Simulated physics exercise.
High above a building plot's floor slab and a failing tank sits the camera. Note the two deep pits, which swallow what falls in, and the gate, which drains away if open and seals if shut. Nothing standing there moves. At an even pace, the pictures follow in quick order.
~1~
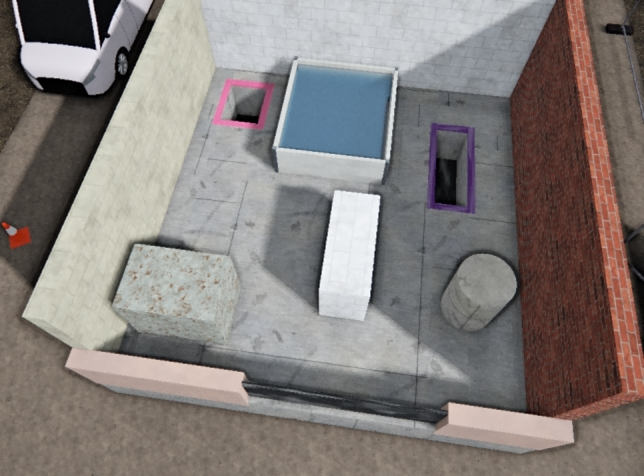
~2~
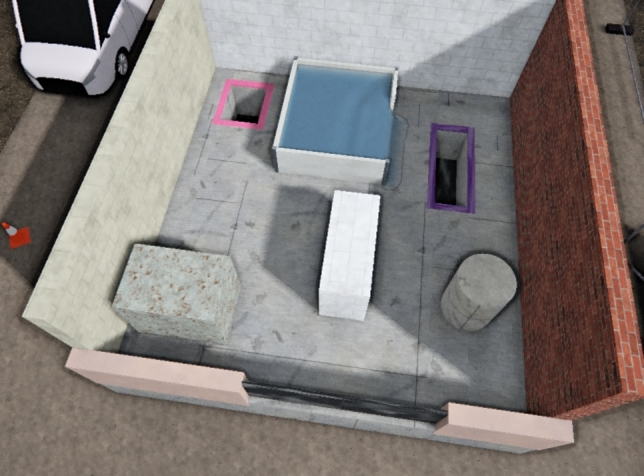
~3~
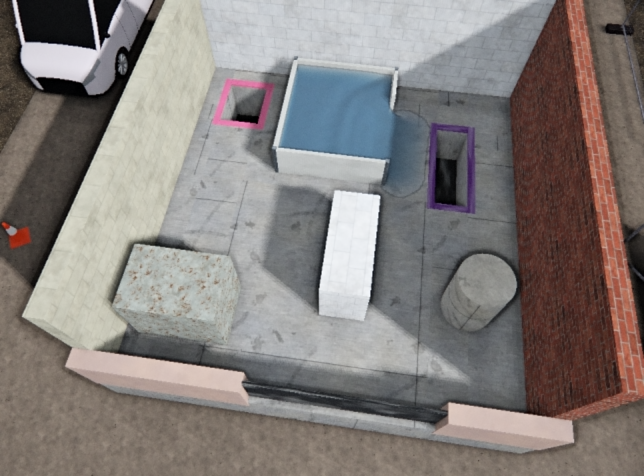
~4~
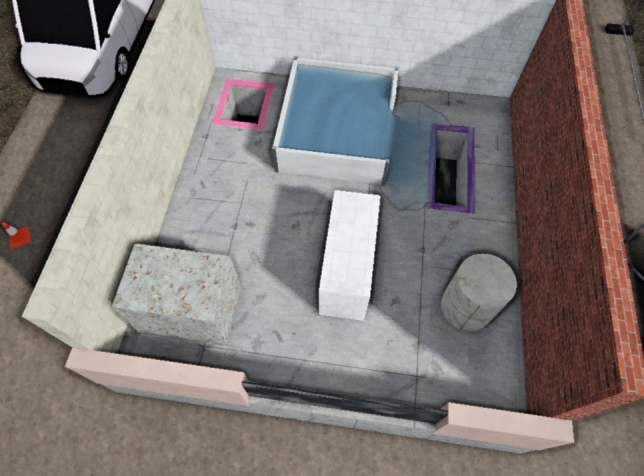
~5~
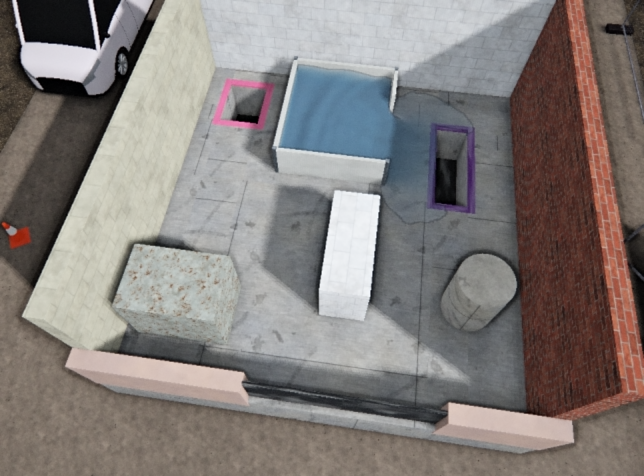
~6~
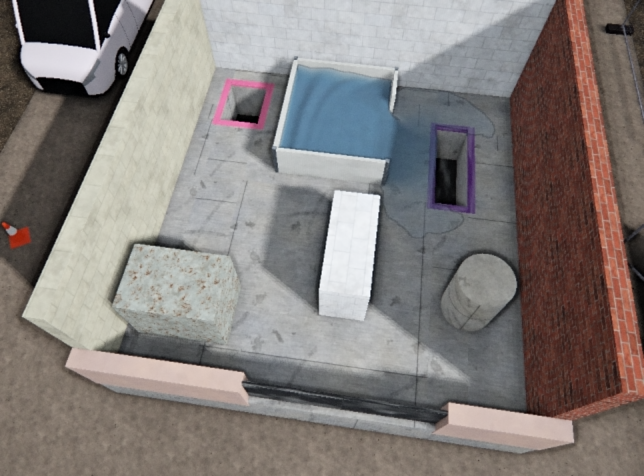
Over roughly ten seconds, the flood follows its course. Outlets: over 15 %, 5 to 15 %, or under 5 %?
The gate swallows below five per cent; the purple pit swallows beyond fifteen per cent; the pink pit swallows below five per cent.
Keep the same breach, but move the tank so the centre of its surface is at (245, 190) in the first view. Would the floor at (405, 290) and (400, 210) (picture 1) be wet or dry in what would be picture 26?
Taking the two spots in the order asked: The first is left untouched and the second is waterlogged.
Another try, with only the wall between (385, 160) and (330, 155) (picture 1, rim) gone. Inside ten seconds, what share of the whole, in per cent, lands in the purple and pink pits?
The purple pit takes 6 per cent and the pink pit 8 per cent.
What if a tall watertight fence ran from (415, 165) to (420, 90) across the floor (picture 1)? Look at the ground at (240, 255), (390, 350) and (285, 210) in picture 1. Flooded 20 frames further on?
Result, listed order: Spot 1 kept clear of the flood, spot 2 reached by the flood, spot 3 kept clear of the flood.
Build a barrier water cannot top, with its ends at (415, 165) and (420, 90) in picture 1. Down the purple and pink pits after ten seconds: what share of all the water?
Purple 30 %, pink 6 %.
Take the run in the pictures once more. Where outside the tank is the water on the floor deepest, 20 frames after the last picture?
Check roughly (394, 165).
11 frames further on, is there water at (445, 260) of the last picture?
Submerged.
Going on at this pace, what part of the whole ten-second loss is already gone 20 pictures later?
Near 65 in a hundred.
A moment on, water covers 15 % of the floor; the gate 0 %, the purple pit 21 %, the pink pit 0 %.
Next, water covers 20 % of the floor; the gate 0 %, the purple pit 37 %, the pink pit 0 %.
Then, water covers 30 % of the floor; the gate 0 %, the purple pit 51 %, the pink pit 0 %.
Later, water covers 40 % of the floor; the gate 0 %, the purple pit 65 %, the pink pit 0 %.
In the end, water covers 50 % of the floor; the gate 0 %, the purple pit 76 %, the pink pit 0 %.
